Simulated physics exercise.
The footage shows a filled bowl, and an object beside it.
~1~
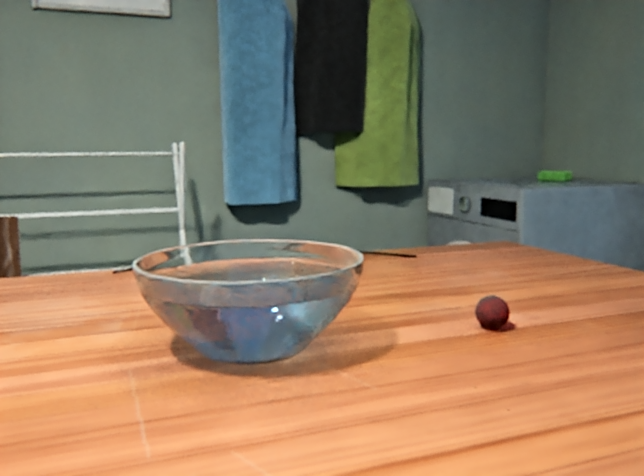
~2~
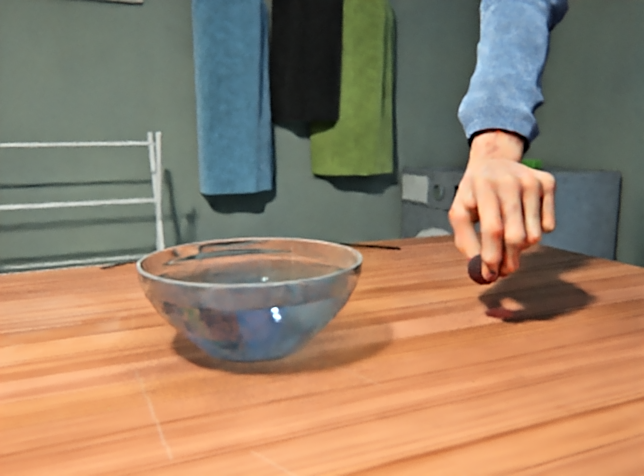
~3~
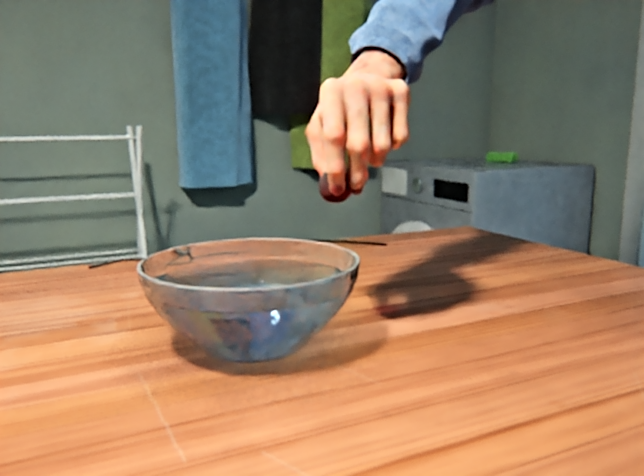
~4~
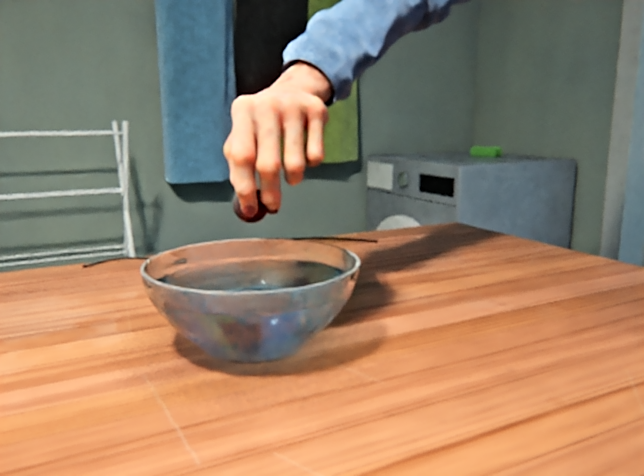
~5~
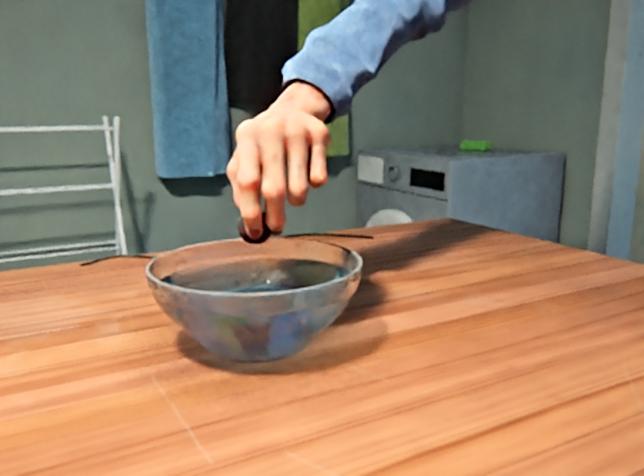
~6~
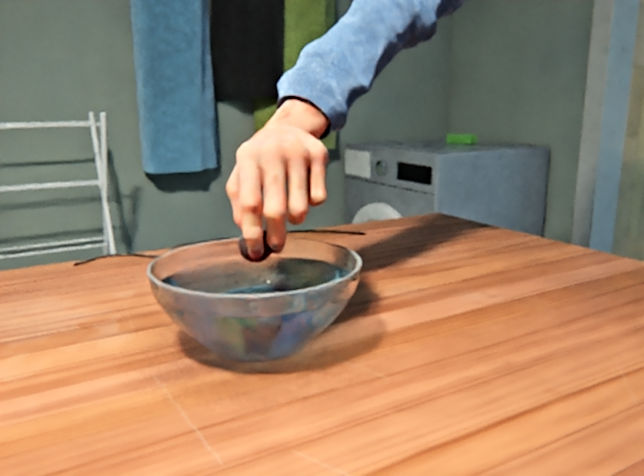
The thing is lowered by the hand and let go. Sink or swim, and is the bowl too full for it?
Well, it does not stay up, and as for the bowl, it manages without spilling.
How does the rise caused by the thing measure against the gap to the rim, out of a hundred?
Around 0 percent.
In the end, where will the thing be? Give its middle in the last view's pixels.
(258, 320) or thereabouts.
Soon after, the glass marble enters the water; the bowl is about three quarters full.
Later, the glass marble goes on down; the bowl is about three quarters full.
In the end, the glass marble lies on the bottom; the bowl is about three quarters full; nothing is spilt.
